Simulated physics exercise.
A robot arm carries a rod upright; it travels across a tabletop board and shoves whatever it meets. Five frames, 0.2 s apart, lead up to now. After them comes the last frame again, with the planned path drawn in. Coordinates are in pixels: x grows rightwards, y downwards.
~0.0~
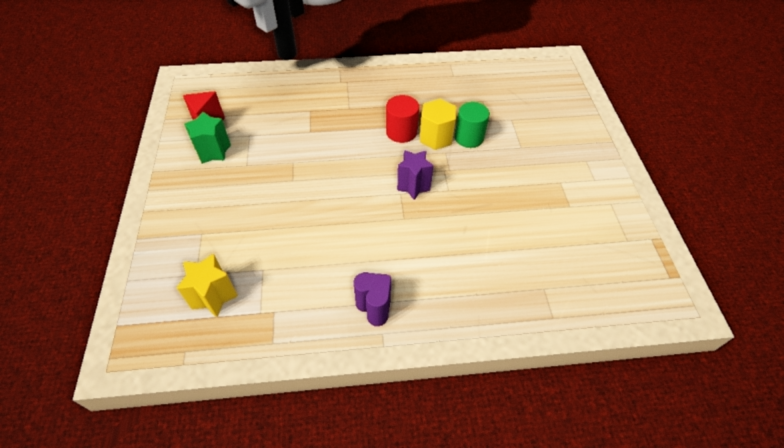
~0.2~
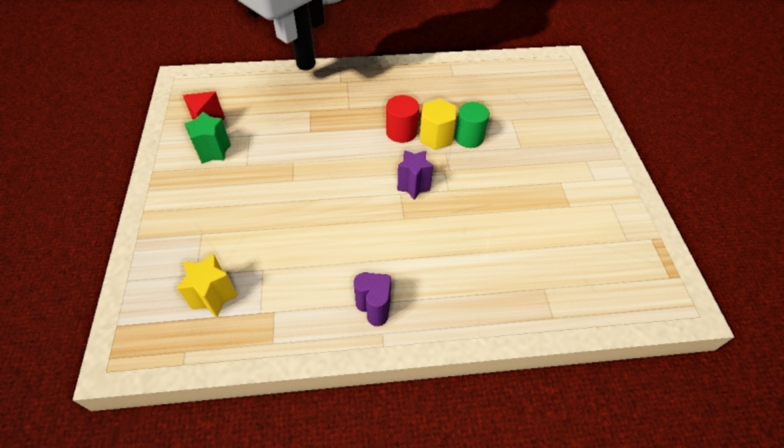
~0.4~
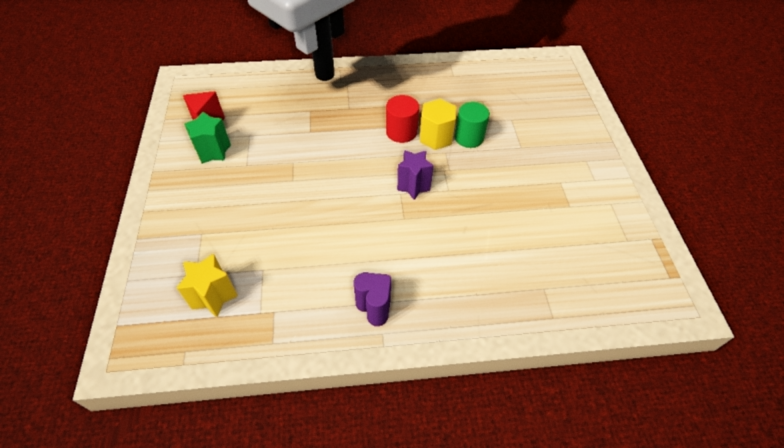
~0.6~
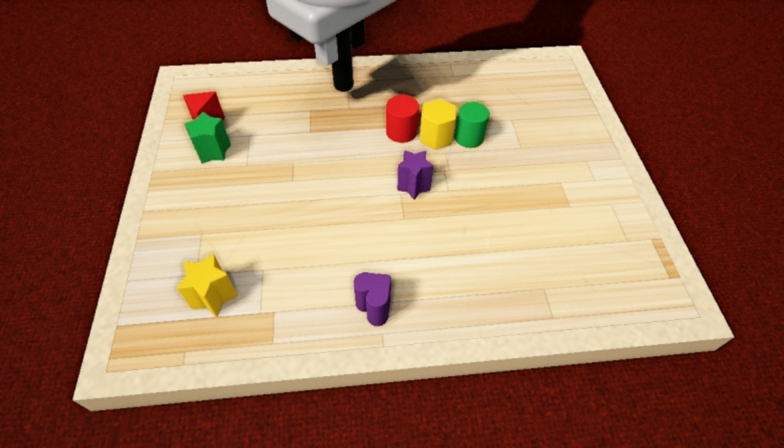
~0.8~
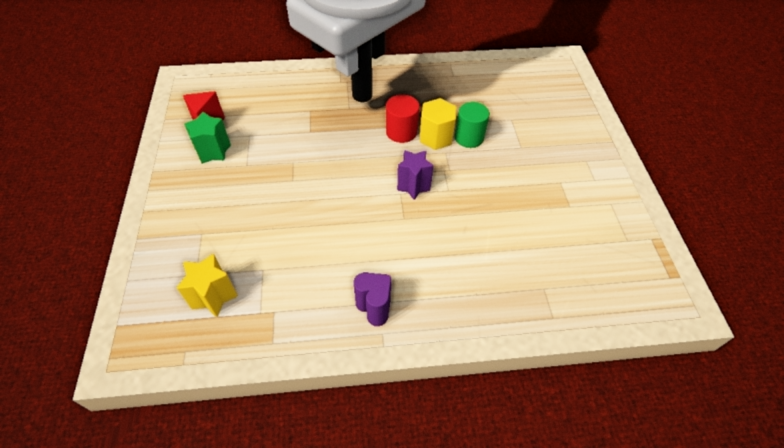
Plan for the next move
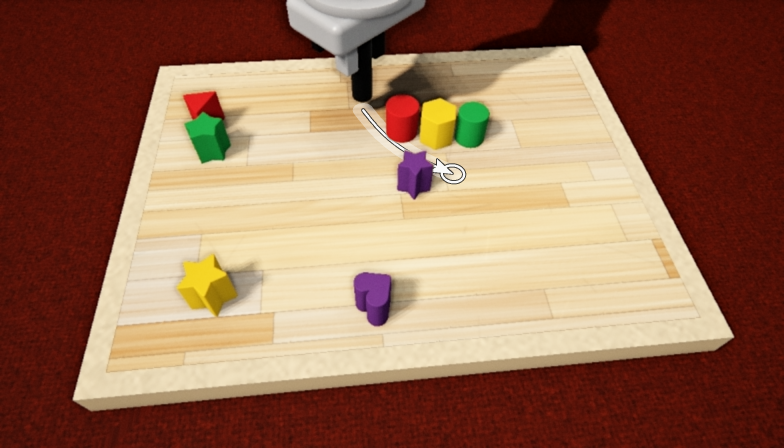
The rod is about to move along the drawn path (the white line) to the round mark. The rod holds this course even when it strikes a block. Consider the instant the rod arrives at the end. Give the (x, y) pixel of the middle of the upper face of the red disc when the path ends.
The answer is (465, 128).
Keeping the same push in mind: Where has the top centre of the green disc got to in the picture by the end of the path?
Roughly at (511, 106).
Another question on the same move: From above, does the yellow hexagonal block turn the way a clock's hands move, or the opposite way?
Looking down, it rotates anti-clockwise.
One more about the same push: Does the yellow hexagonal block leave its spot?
My answer is yes.
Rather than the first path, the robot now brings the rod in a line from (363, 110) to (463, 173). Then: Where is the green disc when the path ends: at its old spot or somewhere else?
It is moved off its spot.
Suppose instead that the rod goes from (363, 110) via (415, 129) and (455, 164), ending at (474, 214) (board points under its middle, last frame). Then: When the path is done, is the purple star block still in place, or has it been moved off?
It keeps its position.
Drawn move, from (363, 110) through (384, 134) and (415, 156) to (453, 174).
On the path given first. One third of the way, rod at (384, 122); red disc at (413, 110); yellow hexagonal block at (446, 111); green disc at (479, 111).
Two thirds of the way, rod at (416, 144); red disc at (443, 122); yellow hexagonal block at (471, 109), turned 25° anticlockwise; green disc at (504, 109).
At the end, rod at (455, 161); red disc at (465, 128); purple star block still; yellow hexagonal block at (477, 105), turned 35° anticlockwise; green disc at (511, 106).
